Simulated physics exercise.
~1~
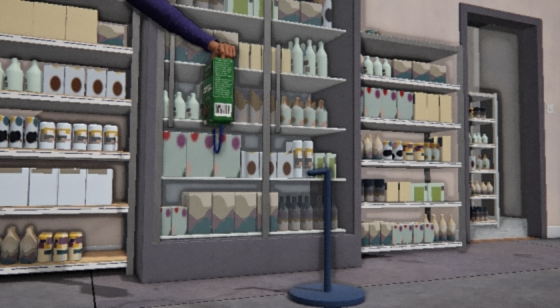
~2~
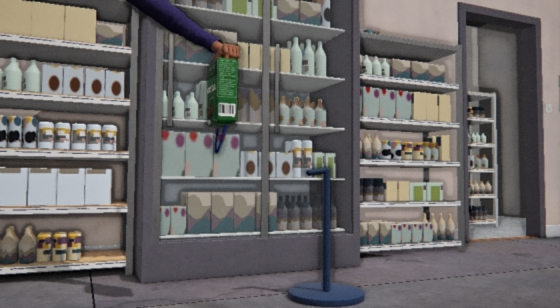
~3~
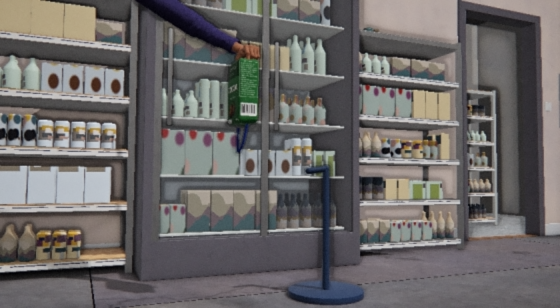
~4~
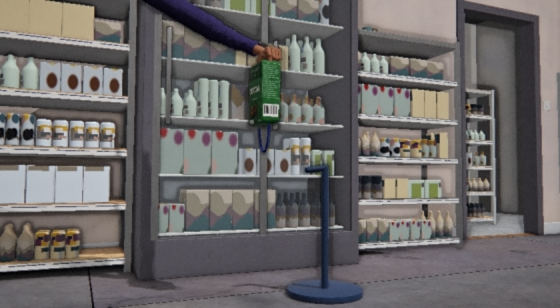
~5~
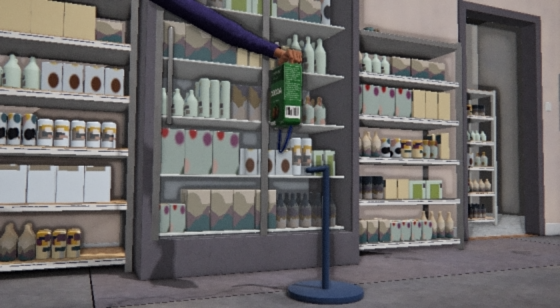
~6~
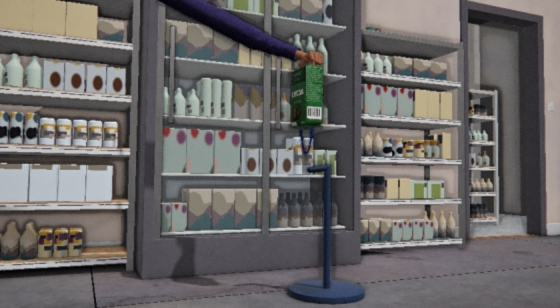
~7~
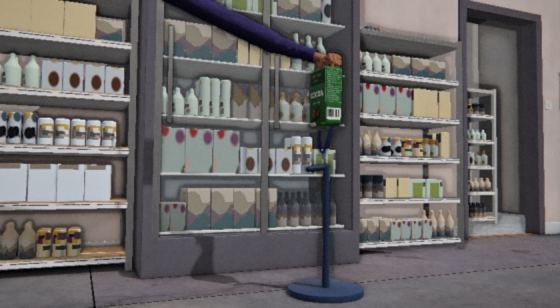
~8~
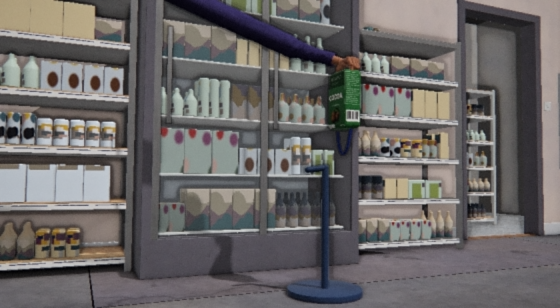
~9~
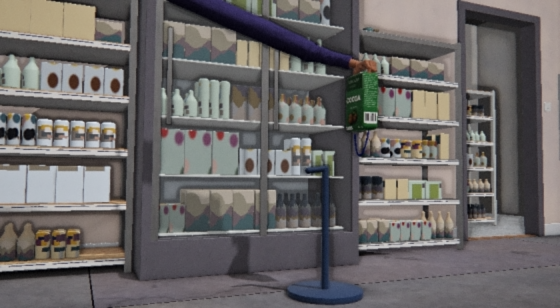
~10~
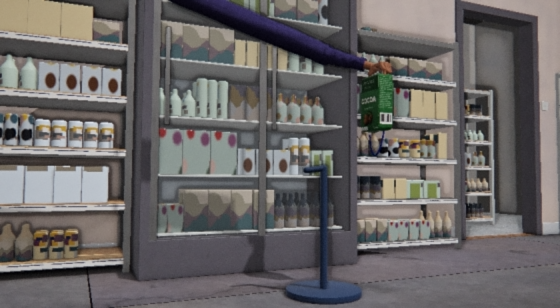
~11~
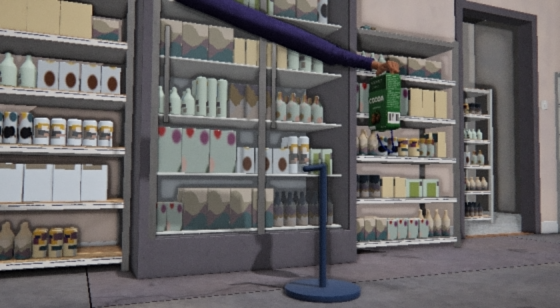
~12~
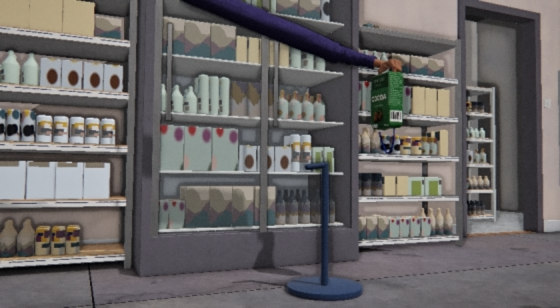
A green package in a purple-sleeved hand moves right over a post and stops beyond it.
